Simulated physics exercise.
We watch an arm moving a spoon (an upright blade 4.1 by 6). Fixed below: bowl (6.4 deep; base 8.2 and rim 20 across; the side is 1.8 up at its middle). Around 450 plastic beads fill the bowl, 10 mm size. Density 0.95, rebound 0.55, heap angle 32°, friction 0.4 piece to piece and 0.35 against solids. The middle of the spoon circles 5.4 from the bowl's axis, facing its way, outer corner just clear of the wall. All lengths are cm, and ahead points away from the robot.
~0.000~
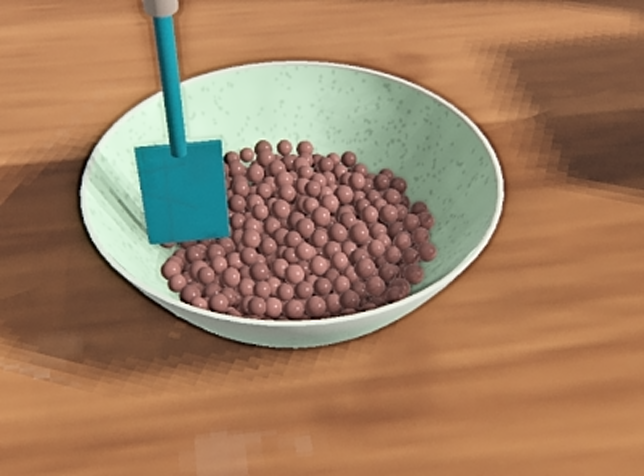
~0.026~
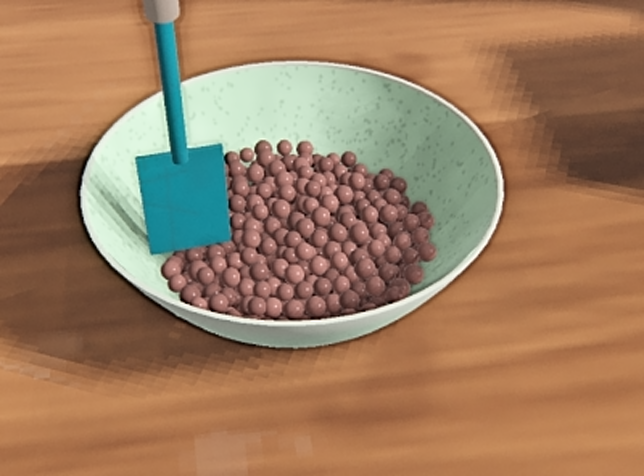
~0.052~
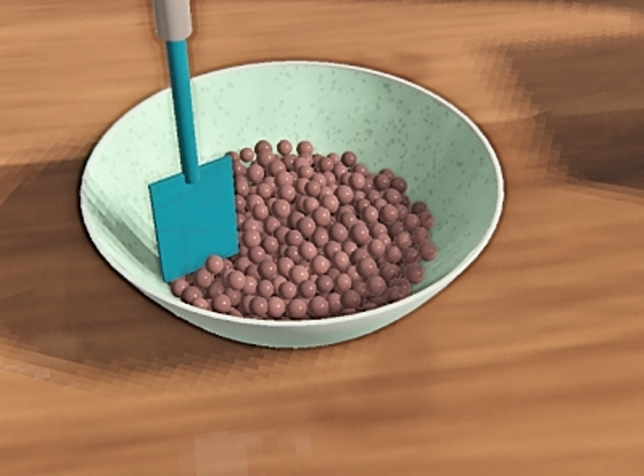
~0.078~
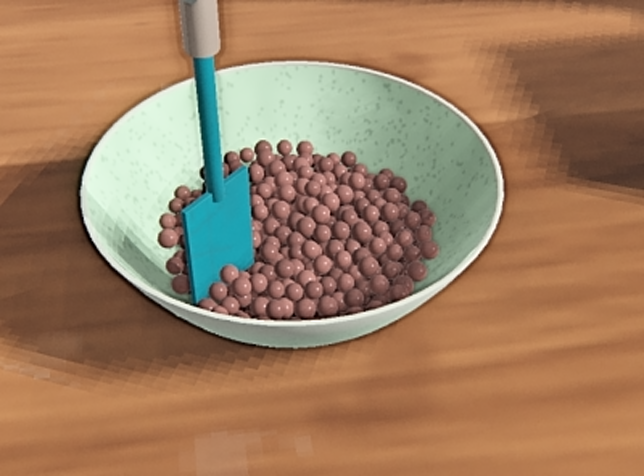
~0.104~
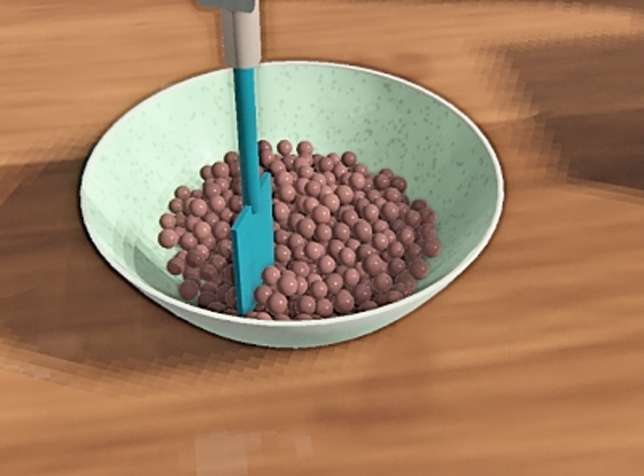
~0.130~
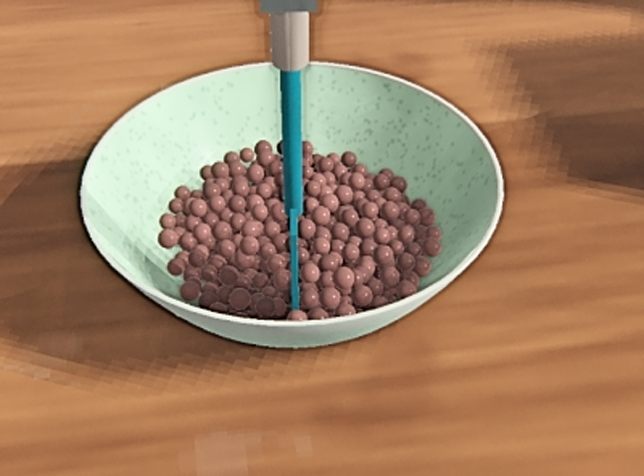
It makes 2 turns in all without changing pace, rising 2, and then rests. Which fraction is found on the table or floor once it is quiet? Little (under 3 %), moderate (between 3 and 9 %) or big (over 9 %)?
Answer: Moderate; between 3 and 9 % of the plastic beads finish on the table or floor.
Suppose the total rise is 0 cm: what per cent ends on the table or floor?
Some 20 per cent.
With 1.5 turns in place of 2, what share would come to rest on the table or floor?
In that case some 5 per cent.
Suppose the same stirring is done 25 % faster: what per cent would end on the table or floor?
It would be near 10 per cent.
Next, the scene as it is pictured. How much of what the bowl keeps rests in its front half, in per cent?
Roughly 45 per cent.
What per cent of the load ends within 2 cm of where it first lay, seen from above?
Some 70 per cent.
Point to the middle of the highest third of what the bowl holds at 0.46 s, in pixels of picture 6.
At about (264, 198).
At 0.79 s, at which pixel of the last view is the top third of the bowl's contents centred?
At about (279, 218).
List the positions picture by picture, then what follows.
Spoon neck at (175, 118), 0° round; upper third of the load around (303, 222), from x 165 to 425, top at y 150; 447 in the bowl, in the first picture.
Spoon neck at (176, 125), 7° round; upper third of the load around (303, 222), from x 165 to 425, top at y 150, in the second picture.
Spoon neck at (187, 144), 24° round; upper third of the load around (303, 226), from x 165 to 425, top at y 150, in the third picture.
Spoon neck at (213, 161), 44° round; upper third of the load around (305, 231), from x 165 to 430, top at y 150, in the fourth picture.
Spoon neck at (250, 173), 63° round; upper third of the load around (305, 231), from x 165 to 430, top at y 150, in the fifth picture.
Spoon neck at (293, 176), 83° round; upper third of the load around (324, 231), from x 165 to 435, top at y 150; 447 in the bowl, in the sixth picture.
By 0.46 s, 332° round, highest piece 10 above the table; 422 in the bowl, 10 on the table or floor, 15 in flight or on the tool.
By 0.79 s, 220° round, highest piece 4 above the table; 420 in the bowl, 27 on the table or floor.
By 1.15 s, 0° round, highest piece 4 above the table; 420 in the bowl, 27 on the table or floor.
By 1.85 s, 0° round, highest piece 4 above the table; 420 in the bowl, 27 on the table or floor.
Final count, 420 in the bowl, 27 on the table or floor. That is 6 % on the table or floor.
